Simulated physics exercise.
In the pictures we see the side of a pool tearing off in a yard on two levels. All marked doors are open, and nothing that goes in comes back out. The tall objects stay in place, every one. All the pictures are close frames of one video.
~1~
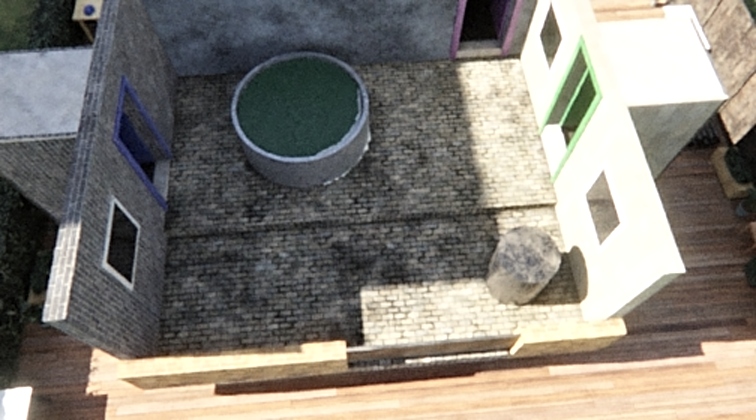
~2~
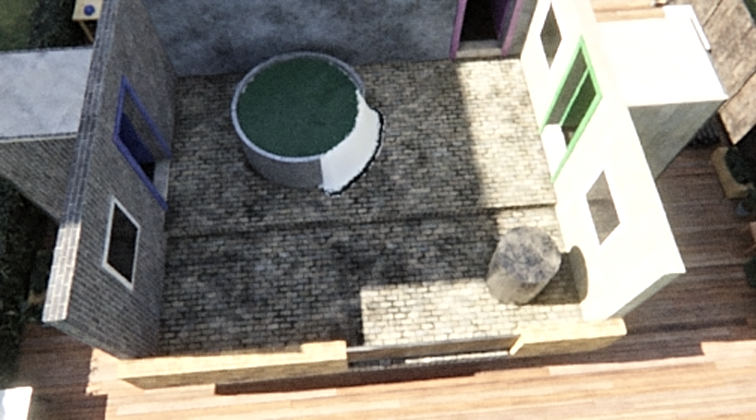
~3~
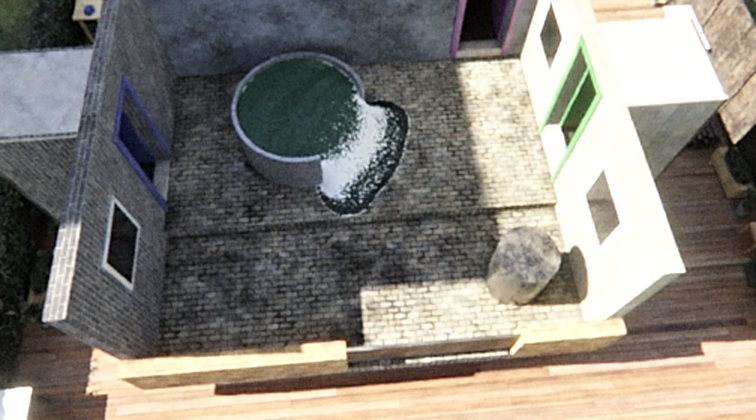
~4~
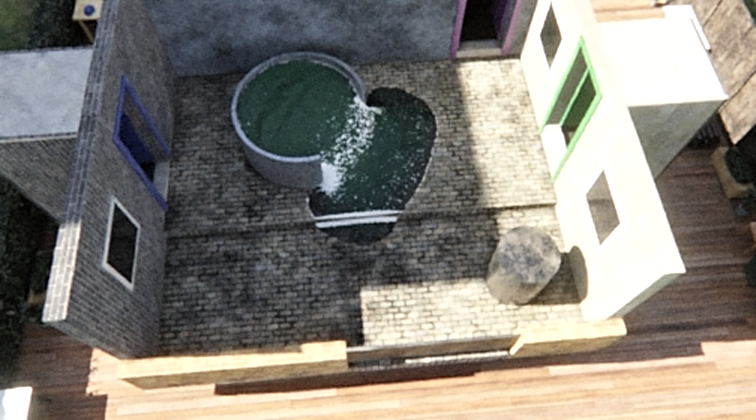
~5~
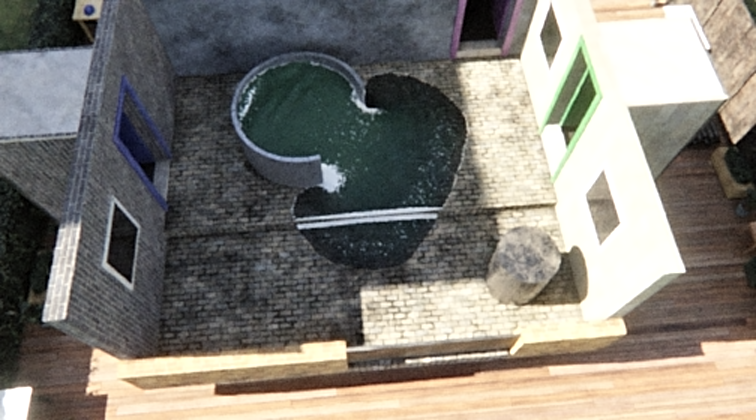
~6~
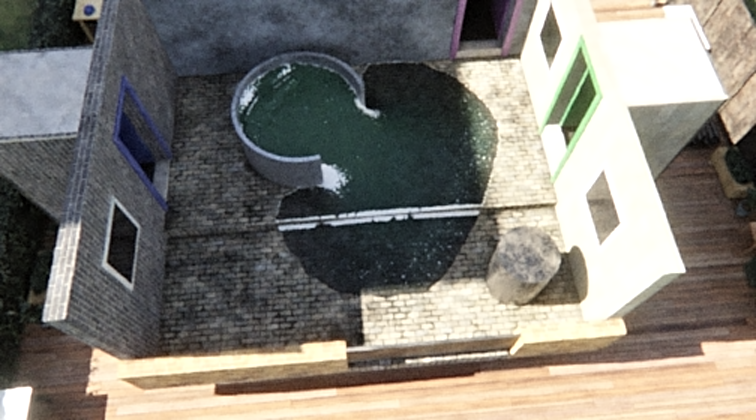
Walled brick yard on two levels, with green water bursting from the right side of a round pool and spreading over a low step.
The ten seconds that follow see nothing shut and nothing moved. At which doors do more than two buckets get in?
Outcome: The blue door never exceeds two buckets; the green door never exceeds two buckets; the purple door never exceeds two buckets.
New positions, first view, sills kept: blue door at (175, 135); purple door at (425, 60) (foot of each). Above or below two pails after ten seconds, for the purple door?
Taken on its own, the purple door stays beneath the limit.
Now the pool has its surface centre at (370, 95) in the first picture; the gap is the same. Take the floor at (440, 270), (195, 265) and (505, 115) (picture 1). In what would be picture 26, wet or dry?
Soaked, bone-dry, soaked.
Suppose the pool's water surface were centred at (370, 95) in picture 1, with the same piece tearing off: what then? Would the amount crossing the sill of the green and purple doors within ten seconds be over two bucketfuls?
Green door tops the mark, purple door misses the mark.
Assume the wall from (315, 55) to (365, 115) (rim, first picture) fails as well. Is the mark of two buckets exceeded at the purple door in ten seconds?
In that case purple door ends up above.
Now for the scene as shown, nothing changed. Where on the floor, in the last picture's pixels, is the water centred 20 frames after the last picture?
It is near (439, 200).
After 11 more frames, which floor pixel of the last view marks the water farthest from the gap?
At about (578, 332).
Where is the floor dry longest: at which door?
That's the blue door.
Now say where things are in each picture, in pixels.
The first picture shows still water in the pool at (301, 107).
In the second picture, water pours out at (359, 146) and has run to a hidden place.
In the third picture, water pours out at (359, 147) and has run to (386, 104).
In the fourth picture, the front is at (372, 238), out from the gap at (359, 148).
In the fifth picture, water pours out at (359, 148) and has run to (400, 260).
In the sixth picture, the front is at (421, 286), out from the gap at (359, 148).
A moment on, water covers 55 % of the floor; the blue door not reached, the green door wet at the sill, nothing in, the purple door wet at the sill, nothing in.
Next, water covers 55 % of the floor; the blue door not reached, the green door wet at the sill, nothing in, the purple door wet at the sill, nothing in.
Then, water covers 60 % of the floor; the blue door not reached, the green door wet at the sill, nothing in, the purple door wet at the sill, nothing in.
Later, water covers 85 % of the floor; the blue door not reached, the green door wet at the sill, nothing in, the purple door wet at the sill, nothing in.
In the end, water covers 95 % of the floor; the blue door wet at the sill, nothing in, the green door wet at the sill, nothing in, the purple door wet at the sill, nothing in.
